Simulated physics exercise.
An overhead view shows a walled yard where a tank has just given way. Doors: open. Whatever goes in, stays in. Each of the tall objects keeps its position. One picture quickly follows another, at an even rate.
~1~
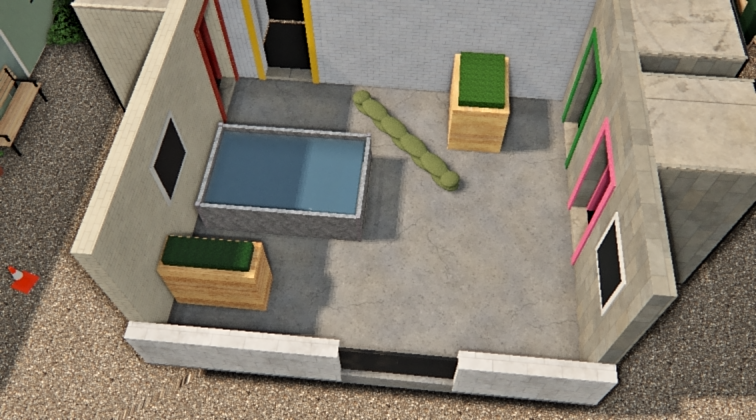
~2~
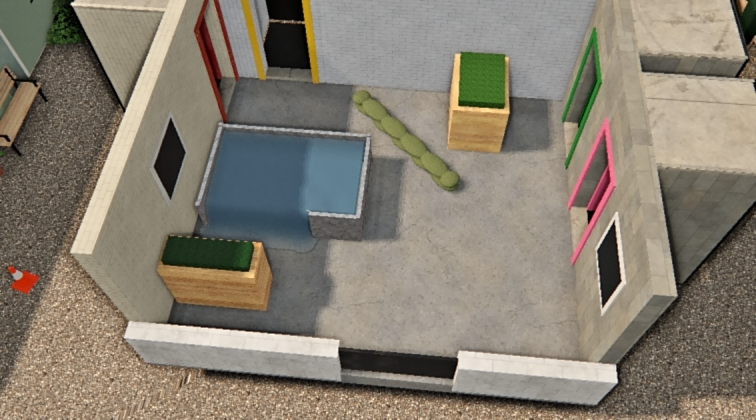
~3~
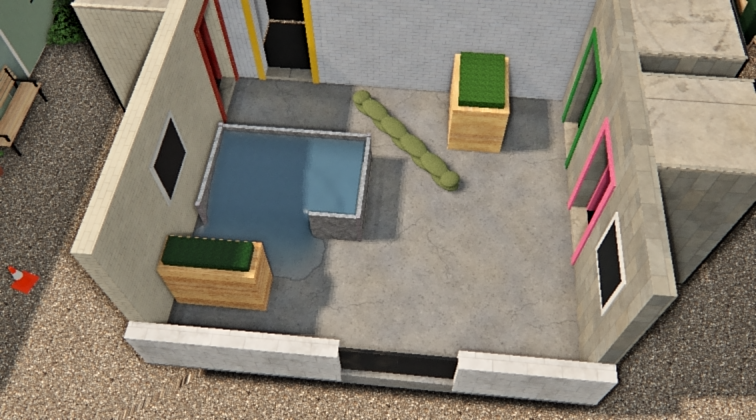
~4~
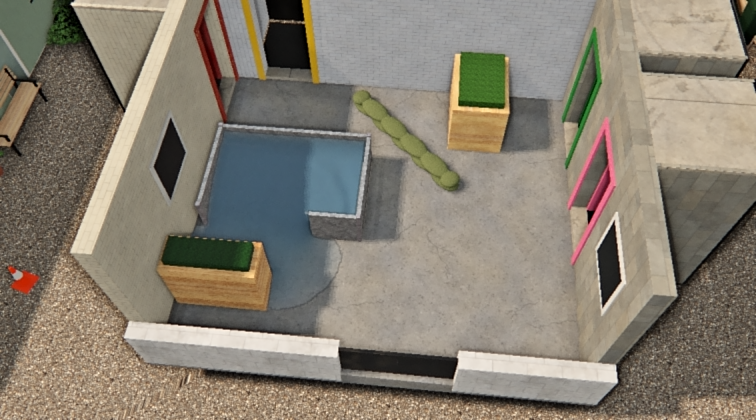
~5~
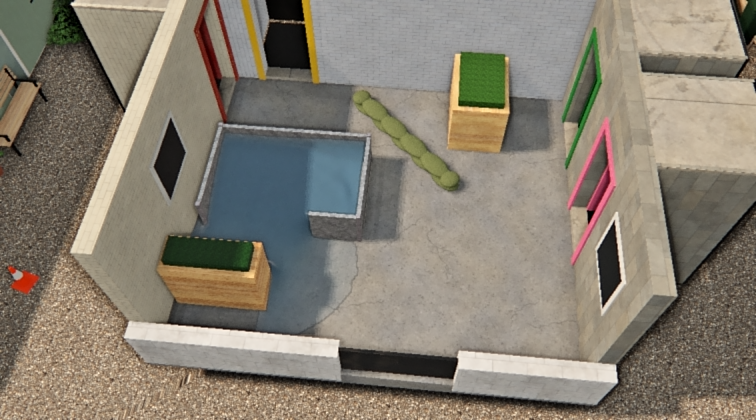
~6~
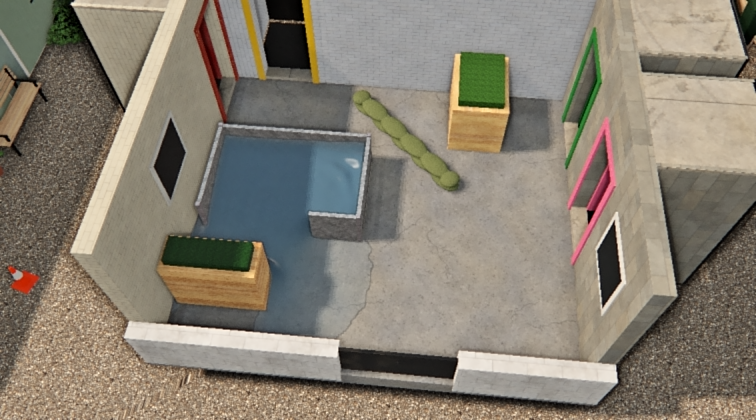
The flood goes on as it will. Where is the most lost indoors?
Through the green door.
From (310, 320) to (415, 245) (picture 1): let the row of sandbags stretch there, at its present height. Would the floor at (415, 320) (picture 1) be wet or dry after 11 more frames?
Answer: Covered.
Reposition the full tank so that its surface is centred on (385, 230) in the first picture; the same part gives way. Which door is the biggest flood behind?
I'd go with the green door.
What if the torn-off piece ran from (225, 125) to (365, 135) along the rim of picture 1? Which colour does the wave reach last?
I'd say the pink-painted one comes last.
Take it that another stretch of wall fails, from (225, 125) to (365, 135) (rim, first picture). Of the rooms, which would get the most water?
Most of it gets in at the one in yellow.
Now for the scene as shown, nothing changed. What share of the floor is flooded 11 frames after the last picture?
About 40 %.
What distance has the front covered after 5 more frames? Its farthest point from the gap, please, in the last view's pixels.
About (410, 364).
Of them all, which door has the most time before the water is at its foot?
Answer: The green one.
A moment on, water covers 20 % of the floor; yellow door not reached, green door not reached, pink door not reached, red door not reached.
Next, water covers 40 % of the floor; yellow door not reached, green door not reached, pink door not reached, red door wet at the sill, nothing in.
Then, water covers 60 % of the floor; yellow door a trickle in, green door not reached, pink door wet at the sill, nothing in, red door wet at the sill, nothing in.
Later, water covers 80 % of the floor; yellow door some in, green door wet at the sill, nothing in, pink door wet at the sill, nothing in, red door a trickle in.
In the end, water covers 90 % of the floor; yellow door some in, green door a lot in, pink door wet at the sill, nothing in, red door a trickle in; the green door has let in the most.
